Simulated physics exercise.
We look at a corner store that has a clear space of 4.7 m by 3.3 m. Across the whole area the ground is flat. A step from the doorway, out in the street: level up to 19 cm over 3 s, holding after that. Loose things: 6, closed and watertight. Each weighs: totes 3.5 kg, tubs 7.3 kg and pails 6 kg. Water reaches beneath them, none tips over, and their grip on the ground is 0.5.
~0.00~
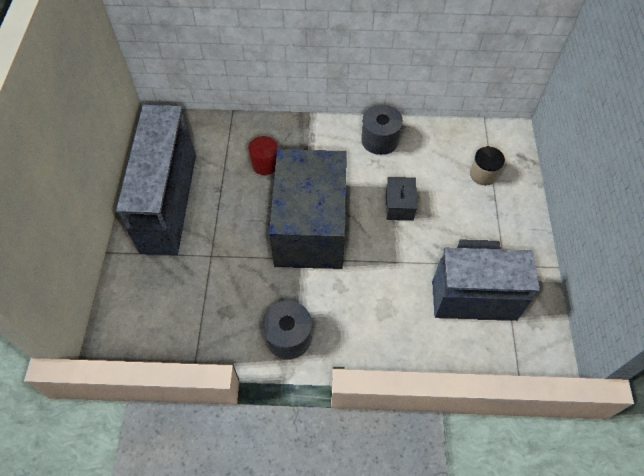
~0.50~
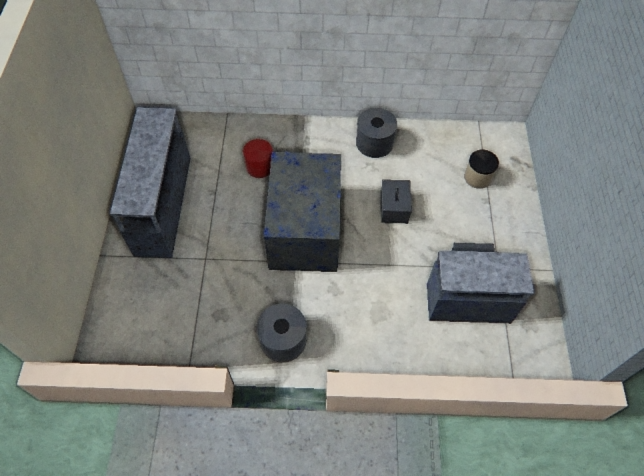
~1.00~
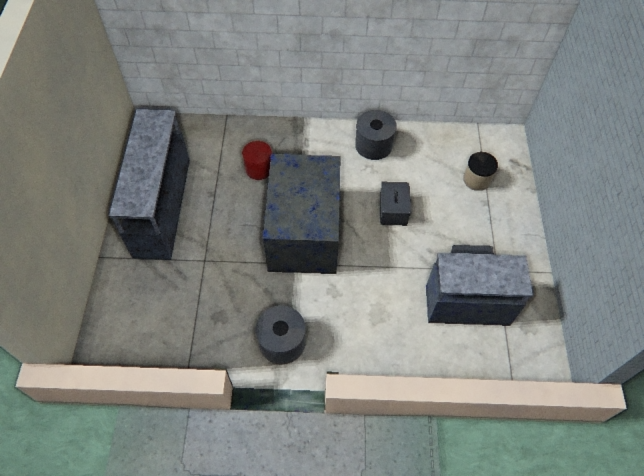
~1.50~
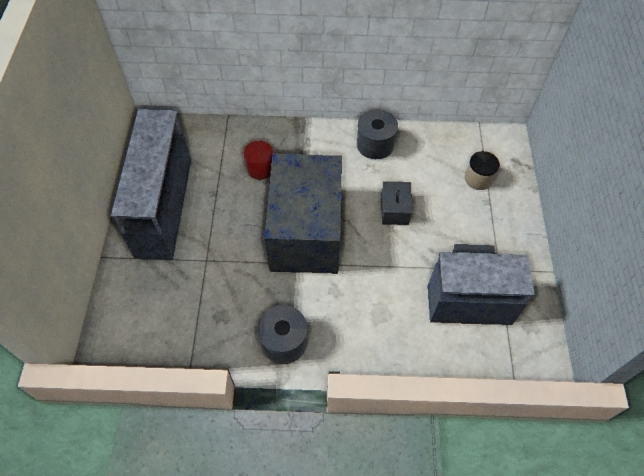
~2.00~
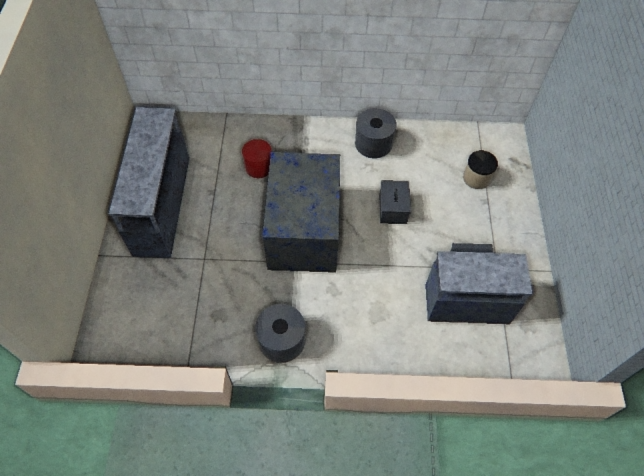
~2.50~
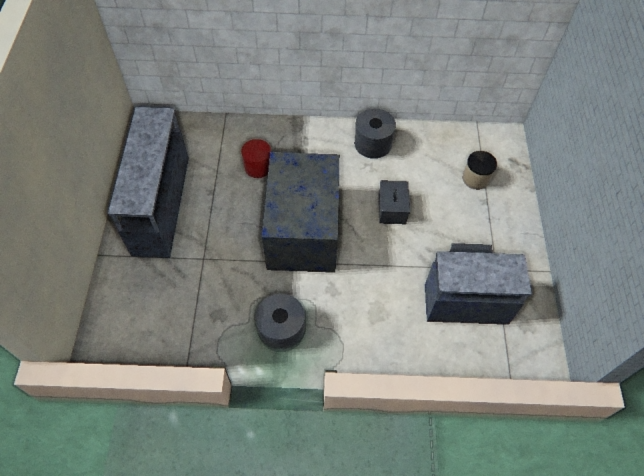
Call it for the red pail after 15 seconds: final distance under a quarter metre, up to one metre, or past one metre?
Under a quarter metre.
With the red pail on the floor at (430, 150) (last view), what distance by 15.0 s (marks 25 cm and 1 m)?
By then it winds up well off.
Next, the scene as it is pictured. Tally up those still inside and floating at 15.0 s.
I count 5.
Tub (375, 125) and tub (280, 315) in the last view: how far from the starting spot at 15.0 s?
The first is 120 cm from its start, the second 300 cm.
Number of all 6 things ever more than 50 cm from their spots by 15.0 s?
4.
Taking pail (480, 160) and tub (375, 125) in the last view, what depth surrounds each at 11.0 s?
Around 6 cm and 6 cm.
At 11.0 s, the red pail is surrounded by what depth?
I'd put it at about 6 cm.
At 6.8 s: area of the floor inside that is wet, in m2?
Somewhere around 13 m2, roughly.
After 3.5 s the red pail is near (256, 151), 0.0 m from its start, aground; 0 afloat.
After 6.8 s the red pail is near (256, 151), 0.0 m from its start, aground; 2 afloat.
After 11.0 s the red pail is near (256, 151), 0.0 m from its start, aground; 4 afloat.
After 15.0 s the red pail is near (257, 150), 0.0 m from its start, aground; 5 afloat.
